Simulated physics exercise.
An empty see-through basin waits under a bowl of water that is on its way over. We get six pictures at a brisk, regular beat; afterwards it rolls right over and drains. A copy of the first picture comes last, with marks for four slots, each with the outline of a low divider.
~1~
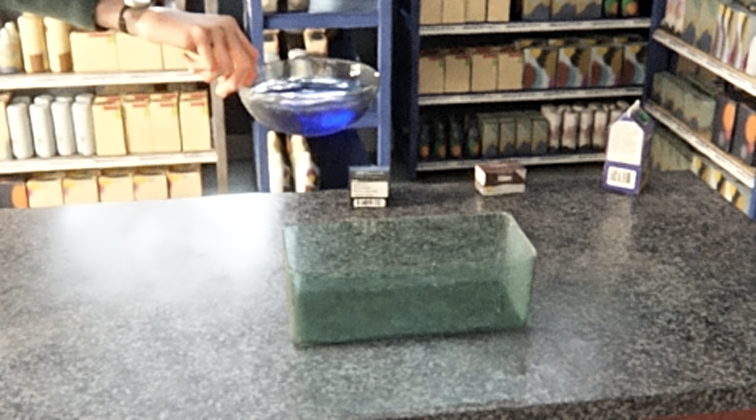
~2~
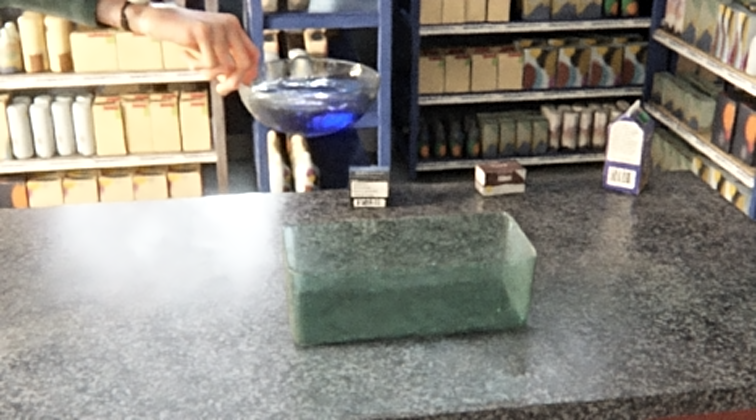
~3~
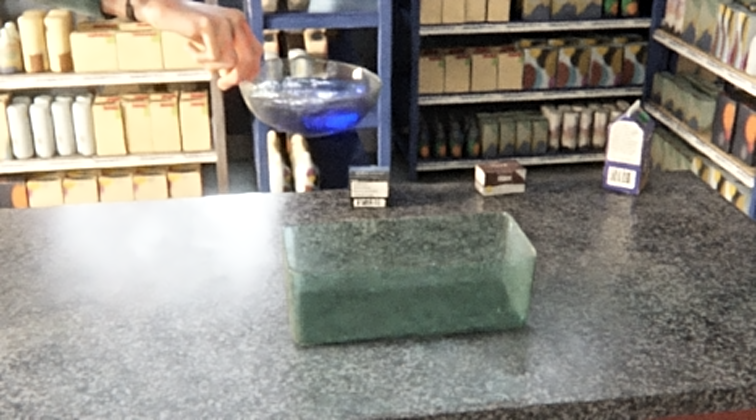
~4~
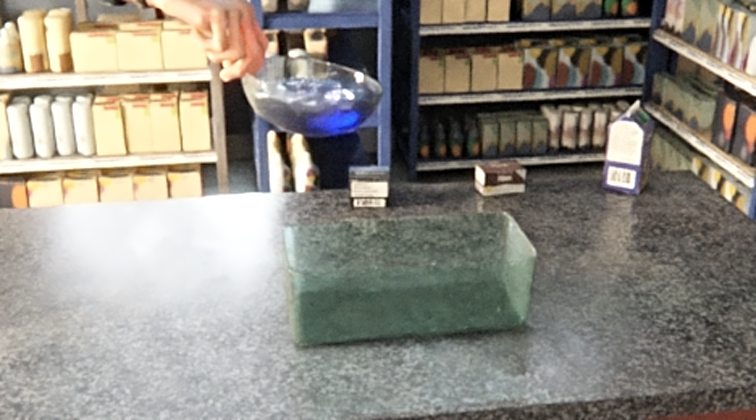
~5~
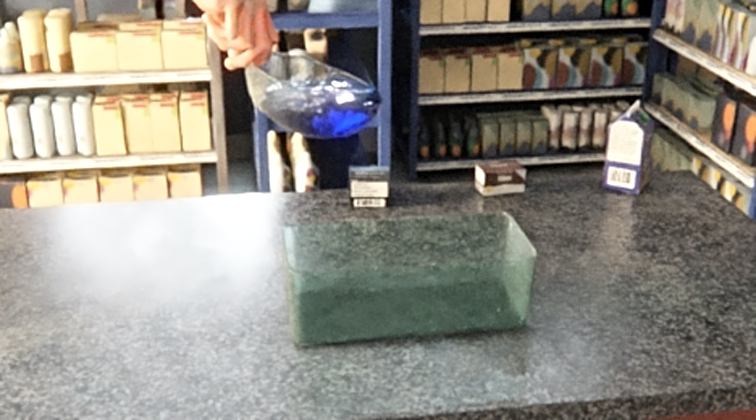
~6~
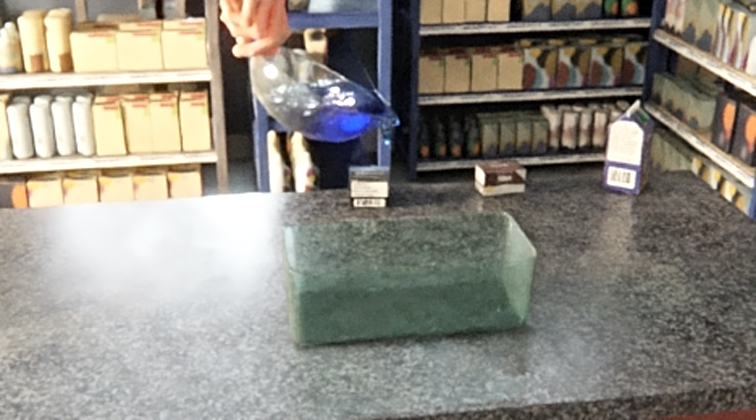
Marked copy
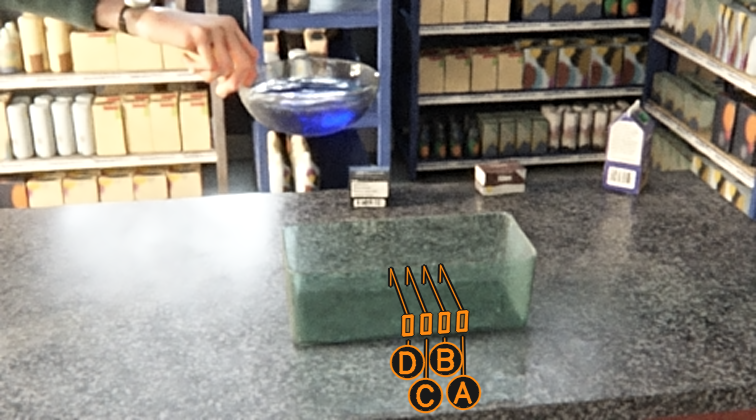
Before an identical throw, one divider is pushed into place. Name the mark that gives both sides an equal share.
Take B.
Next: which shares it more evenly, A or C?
That would be C.
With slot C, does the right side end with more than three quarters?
No, it does not.
In orange, A at (462, 336); B at (444, 337); C at (426, 339); D at (408, 340).
If A is chosen, about 85 % ends left of the wall and 13 % right of it.
If B is chosen, about 52 % ends left of the wall and 46 % right of it.
If C is chosen, about 38 % ends left of the wall and 61 % right of it.
If D is chosen, about 24 % ends left of the wall and 75 % right of it.
